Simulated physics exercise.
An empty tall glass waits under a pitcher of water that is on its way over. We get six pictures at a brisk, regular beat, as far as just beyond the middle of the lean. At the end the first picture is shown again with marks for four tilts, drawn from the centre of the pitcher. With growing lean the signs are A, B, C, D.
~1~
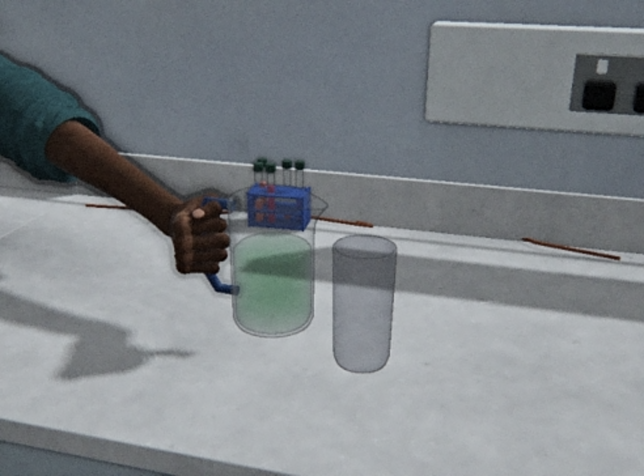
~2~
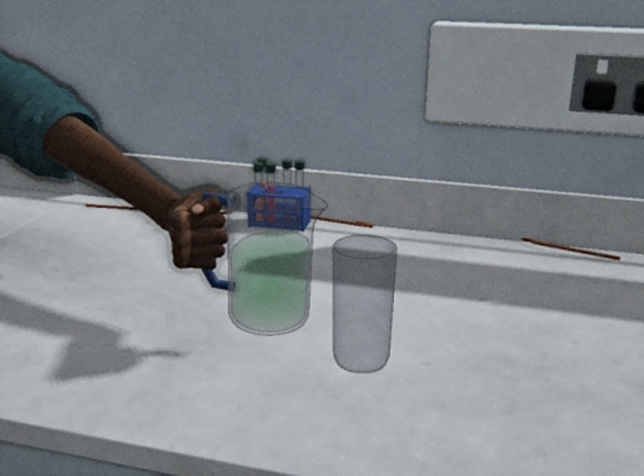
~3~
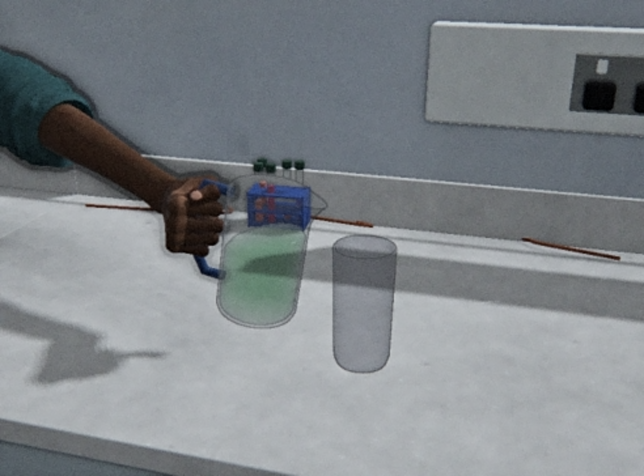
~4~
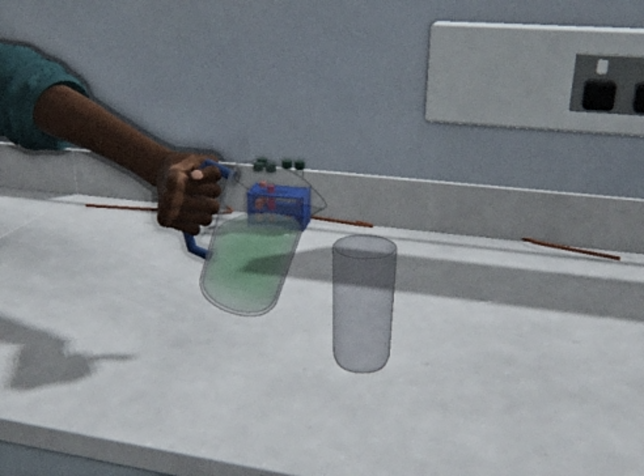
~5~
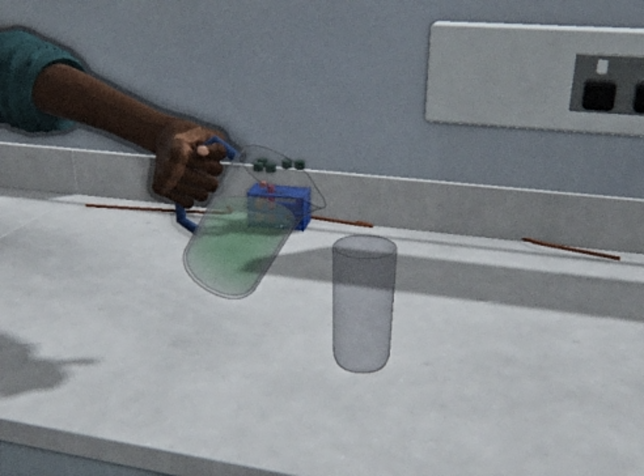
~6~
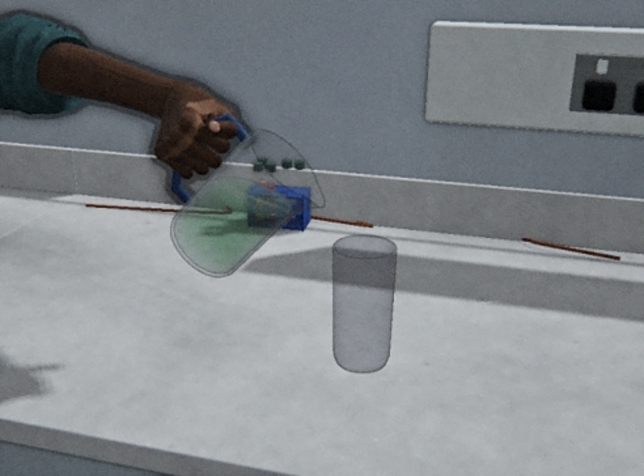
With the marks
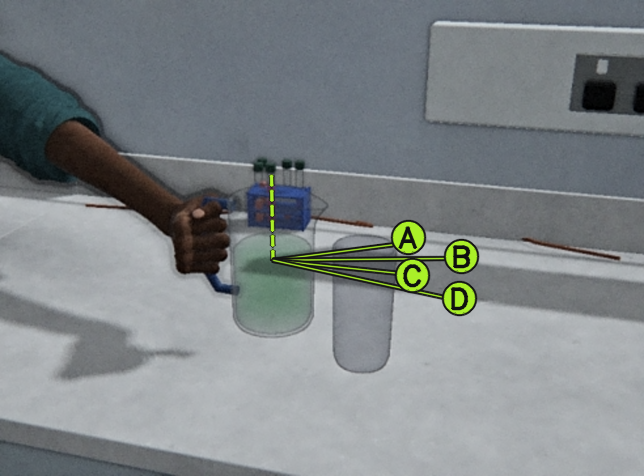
A hand gripping the blue handle of a clear pitcher of greenish liquid lifted its base and tilted it steeply rightward, while an empty tall glass stood still on the counter beside it.
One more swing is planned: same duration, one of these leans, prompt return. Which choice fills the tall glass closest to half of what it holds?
A is best.
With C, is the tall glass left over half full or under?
Over half.
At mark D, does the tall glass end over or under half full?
Over half.
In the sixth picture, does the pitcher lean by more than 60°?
No.
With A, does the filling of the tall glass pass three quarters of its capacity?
No, it does not.
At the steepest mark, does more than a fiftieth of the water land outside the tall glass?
Yes, it does.
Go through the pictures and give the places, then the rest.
The first frame shows upright, lip at (326, 206); rim of the tall glass round (365, 246); nothing has left yet.
The second frame shows tipped about 2°, lip at (326, 206); nothing has left yet.
The third frame shows tipped about 9°, lip at (325, 206); nothing has left yet.
The fourth frame shows tipped about 18°, lip at (325, 206); nothing has left yet.
The fifth frame shows tipped about 30°, lip at (324, 206); nothing has left yet.
The sixth frame shows tipped about 43°, lip at (323, 205); nothing has left yet.
In lime, A at (392, 244); B at (444, 258); C at (395, 272); D at (442, 297).
Choosing A, the tall glass ends with about 52 % of what it can hold.
Choosing B, the tall glass ends with about 69 % of what it can hold; 3 % of the water is spilt.
Choosing C, the tall glass ends with about 74 % of what it can hold; 13 % of the water is spilt.
Choosing D, the tall glass ends with about 75 % of what it can hold; 24 % of the water is spilt.
